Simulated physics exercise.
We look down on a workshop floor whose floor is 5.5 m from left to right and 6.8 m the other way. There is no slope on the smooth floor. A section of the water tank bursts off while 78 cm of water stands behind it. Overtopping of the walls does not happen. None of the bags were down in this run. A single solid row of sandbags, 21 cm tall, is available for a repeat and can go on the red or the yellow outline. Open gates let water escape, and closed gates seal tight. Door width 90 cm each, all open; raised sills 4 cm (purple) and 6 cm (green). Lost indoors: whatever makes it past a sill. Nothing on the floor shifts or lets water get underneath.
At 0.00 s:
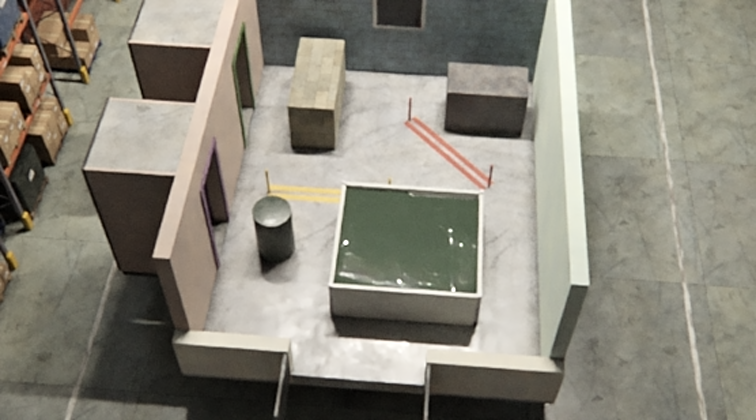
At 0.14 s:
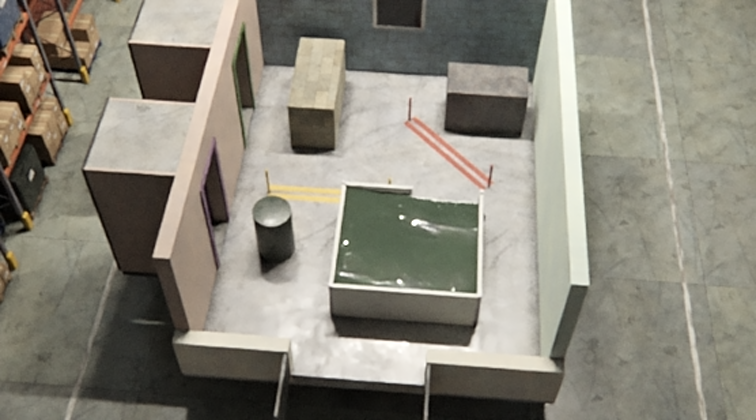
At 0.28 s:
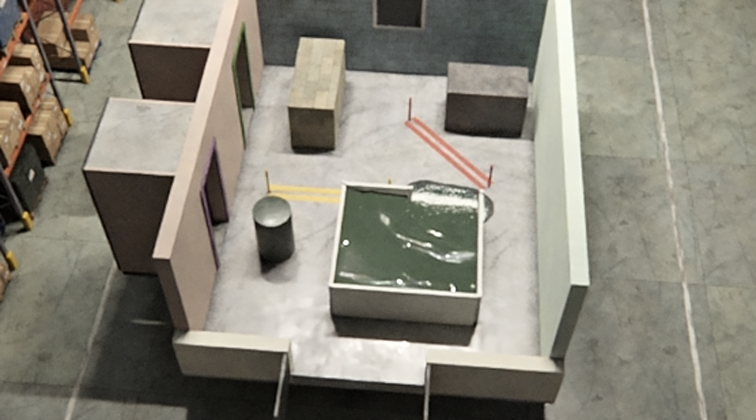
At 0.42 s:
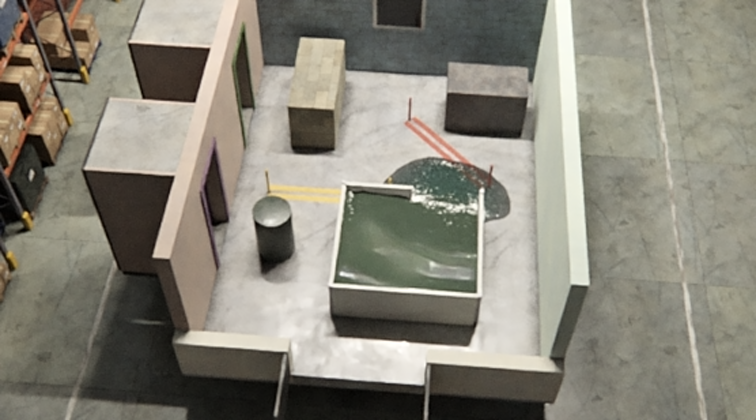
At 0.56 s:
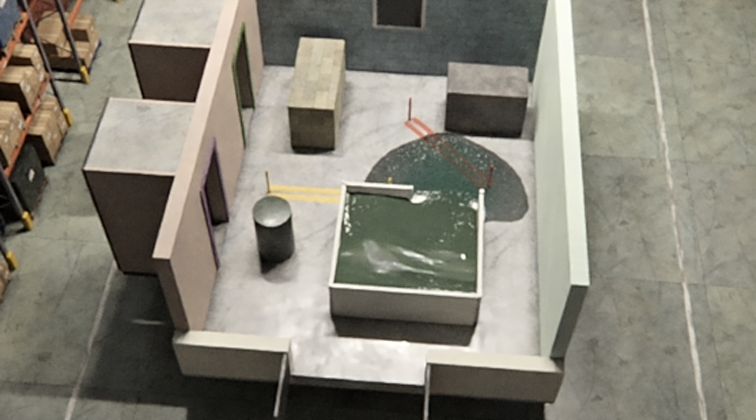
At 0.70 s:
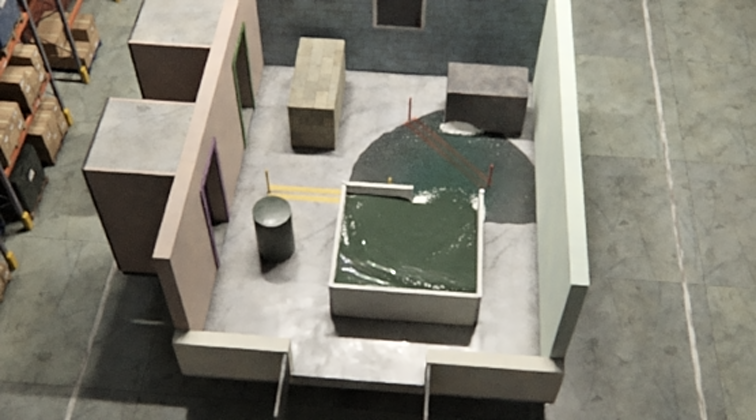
Dark green water pours from the tank's far side and spreads across the pale workshop floor.
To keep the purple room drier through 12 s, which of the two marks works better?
The yellow mark works better.
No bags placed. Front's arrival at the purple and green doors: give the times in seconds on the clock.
Front arrival - purple: 4.5 seconds; green: 3.0 seconds.
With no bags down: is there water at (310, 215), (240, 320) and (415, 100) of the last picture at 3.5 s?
First untouched, next untouched, last waterlogged.
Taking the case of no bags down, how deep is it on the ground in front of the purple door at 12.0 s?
Depth: Approx. 12.0 cm.
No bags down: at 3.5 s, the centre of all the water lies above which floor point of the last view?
I'd say somewhere about (421, 184).
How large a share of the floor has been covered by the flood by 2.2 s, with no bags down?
Roughly 40 per cent of the floor is wet.
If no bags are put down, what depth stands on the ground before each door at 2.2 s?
In centimetres, purple: 0; green: 0.
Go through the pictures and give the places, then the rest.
In the first frame, the water tank at (409, 240) is whole and still, 78 cm deep.
In the second frame, water pours out on the water tank's far side and has run 0.7 m, to a hidden place; typically 9 cm deep outside, 78 cm at the water tank's back.
In the third frame, water pours out on the water tank's far side and has run 1.0 m, to a hidden place; typically 13 cm deep outside, 78 cm at the water tank's back.
In the fourth frame, the front is at (432, 160), 1.5 m from the gap on the water tank's far side; 2.4 m2 of floor is under water; 78 cm left at the back of the water tank.
In the fifth frame, water pours out on the water tank's far side and has run 2.0 m, to (433, 137); typically 6 cm deep outside, 75 cm at the water tank's back.
In the sixth frame, the front is at (438, 114), 2.6 m from the gap on the water tank's far side; 6.2 m2 of floor is under water; 67 cm left at the back of the water tank.
After 1.4 s water covers 30 % of the floor and is deepest (55 cm) near (531, 143) in the run without bags; in at the purple door, 0 L with no bags, 0 L with the row on red, 0 L on yellow.
After 2.2 s water covers 40 % of the floor and is deepest (48 cm) near (465, 139) in the run without bags; in at the purple door, 0 L with no bags, 0 L with the row on red, 0 L on yellow.
After 3.5 s water covers 55 % of the floor and is deepest (34 cm) near (369, 74) in the run without bags; in at the purple door, 0 L with no bags, 0 L with the row on red, 0 L on yellow.
After 7.0 s water covers 100 % of the floor and is deepest (25 cm) near (466, 99) in the run without bags; in at the purple door, 10 L with no bags, 34 L with the row on red, 2 L on yellow.
After 12.0 s water covers 100 % of the floor and is deepest (16 cm) near (345, 189) in the run without bags; in at the purple door, 121 L with no bags, 150 L with the row on red, 7 L on yellow.
